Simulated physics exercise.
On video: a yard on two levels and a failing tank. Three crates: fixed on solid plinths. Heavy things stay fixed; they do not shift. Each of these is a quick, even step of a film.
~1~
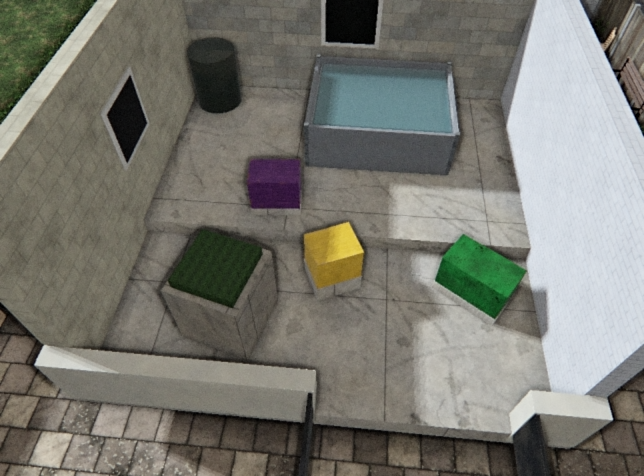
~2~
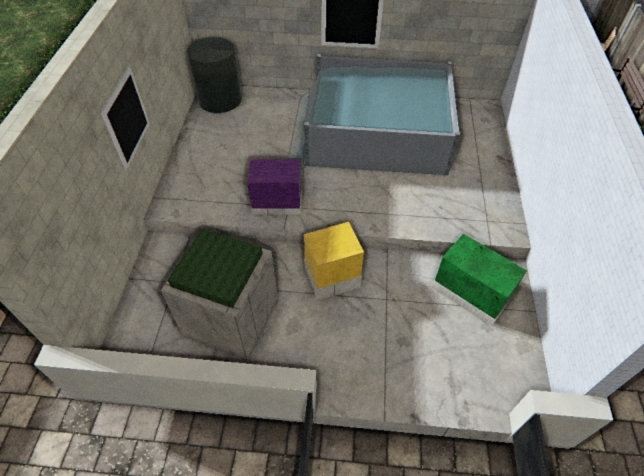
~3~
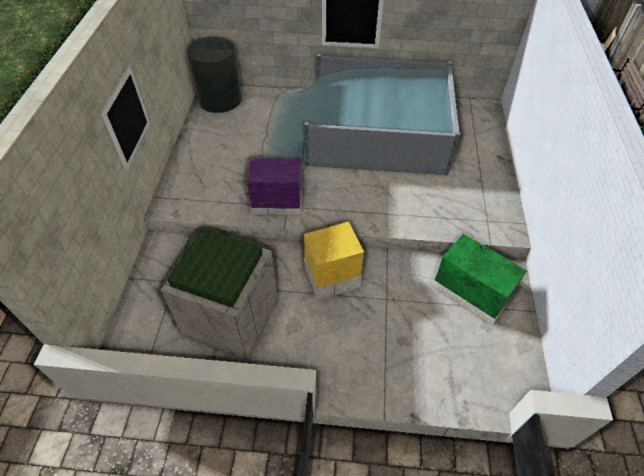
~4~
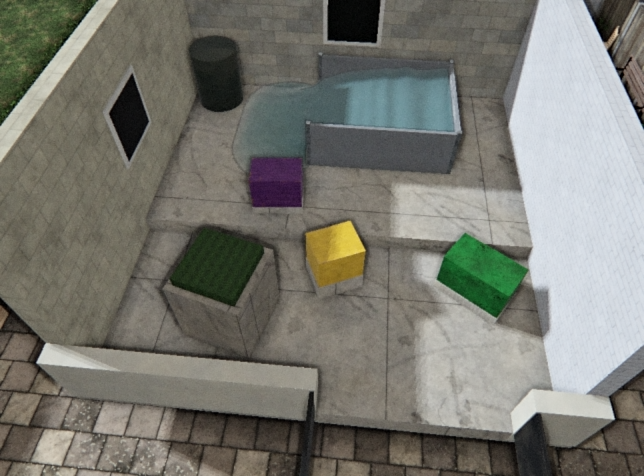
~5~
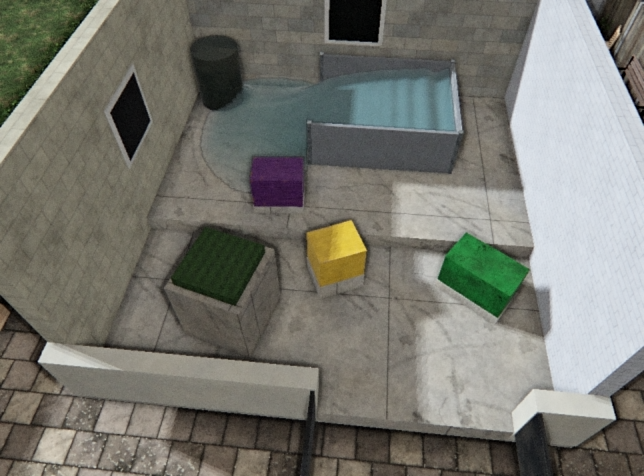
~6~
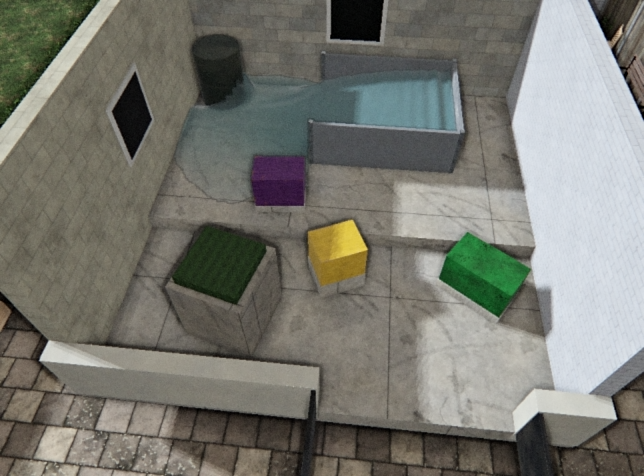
In a walled yard on two levels, an open tank of water stands whole near purple, yellow and green crates. Its left side gives way and water pours out across the upper paving, spreading left around the dark barrel and toward the left wall, behind the purple crate, while the crates stay still.
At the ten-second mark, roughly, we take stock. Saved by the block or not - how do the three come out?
They come out like this: The green crate wet, the yellow crate dry, the purple crate wet.
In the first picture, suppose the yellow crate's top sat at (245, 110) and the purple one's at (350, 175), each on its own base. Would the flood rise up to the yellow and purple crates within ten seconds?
Result - yellow crate is inundated, purple crate stays clear.
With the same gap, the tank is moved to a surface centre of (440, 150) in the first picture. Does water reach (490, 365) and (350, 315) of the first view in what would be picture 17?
The first spot is not reached, while the second is not reached.
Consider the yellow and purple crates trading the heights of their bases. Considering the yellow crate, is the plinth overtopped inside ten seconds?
The yellow crate is reached.
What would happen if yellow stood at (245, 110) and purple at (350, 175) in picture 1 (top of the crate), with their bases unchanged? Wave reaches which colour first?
I would point to the one in yellow.
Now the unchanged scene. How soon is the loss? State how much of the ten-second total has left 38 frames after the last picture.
My estimate is roughly 10 percent.
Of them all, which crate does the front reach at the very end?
Note: The green-painted one.
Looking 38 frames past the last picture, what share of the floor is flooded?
Estimated share: About 90 %.
A moment on, water covers 25 % of the floor; the green crate not reached, the yellow crate not reached, the purple crate water round its plinth.
Next, water covers 35 % of the floor; the green crate not reached, the yellow crate not reached, the purple crate water round its plinth.
Then, water covers 55 % of the floor; the green crate not reached, the yellow crate water round its plinth, the purple crate water round its plinth.
Later, water covers 90 % of the floor; the green crate water round its plinth, the yellow crate water round its plinth, the purple crate water round its plinth.
In the end, water covers 90 % of the floor; the green crate was topped, the yellow crate stayed above the water, the purple crate was topped.
